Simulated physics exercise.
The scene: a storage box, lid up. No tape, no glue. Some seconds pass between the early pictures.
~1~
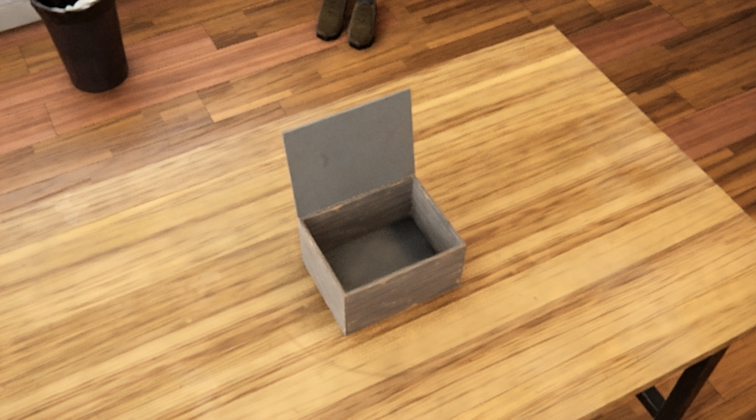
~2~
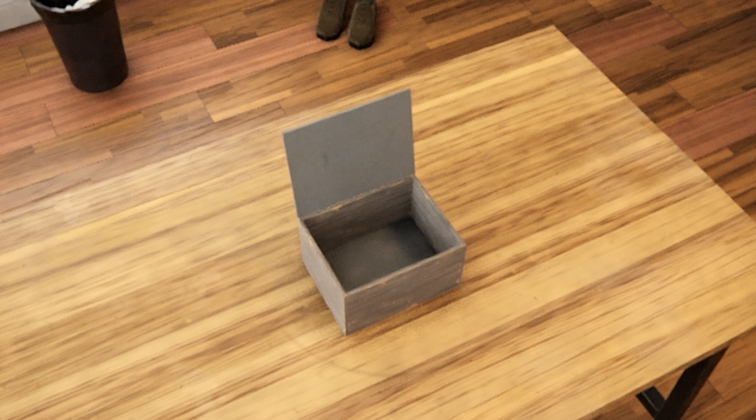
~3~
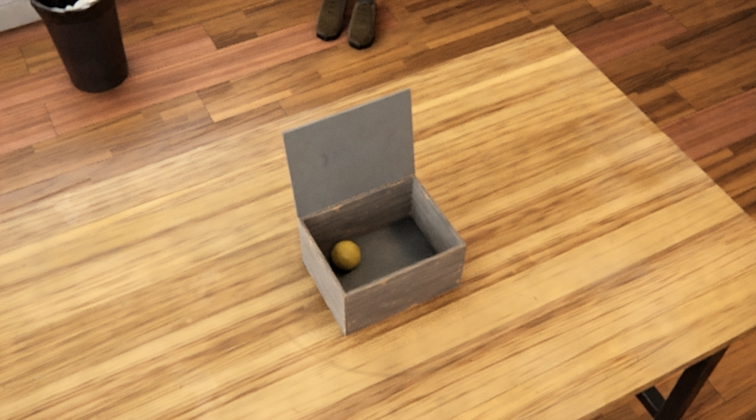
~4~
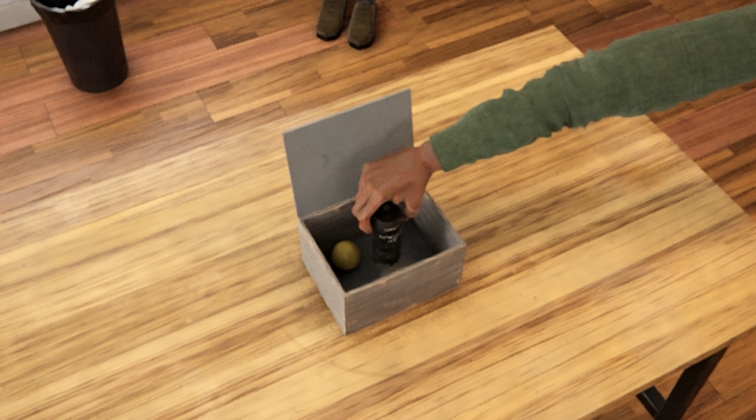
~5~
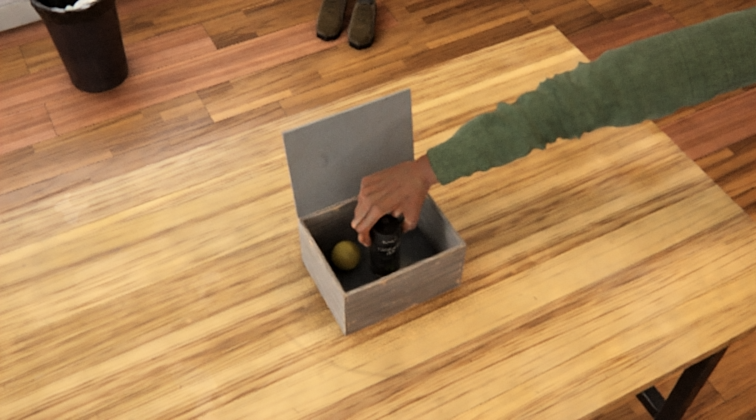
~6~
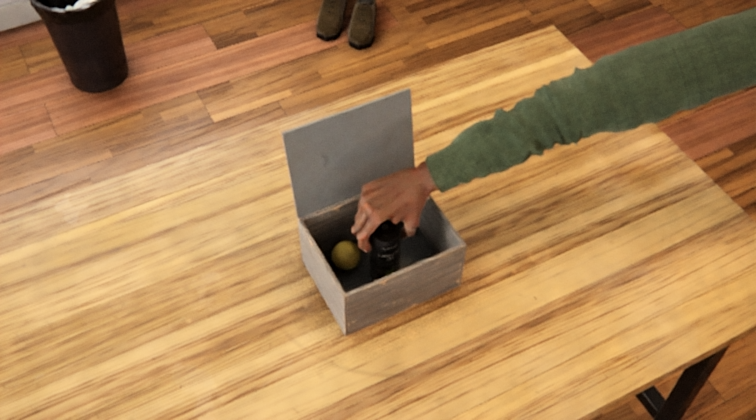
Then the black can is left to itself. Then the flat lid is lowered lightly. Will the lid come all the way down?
The lid is held up.
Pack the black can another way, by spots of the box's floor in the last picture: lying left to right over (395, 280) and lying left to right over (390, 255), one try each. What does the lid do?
First, it shuts flat; second, it sits on the rim.
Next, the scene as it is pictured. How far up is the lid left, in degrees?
About 12°.
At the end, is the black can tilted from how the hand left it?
The black can stays as placed.
Then, 1.40 s after the last picture, lid 73° above the rim.
Then, 1.80 s after the last picture, lid 34° above the rim.
At rest, lid 12° above the rim; both in place. Seen from the same camera at the end, black can near (385, 254).
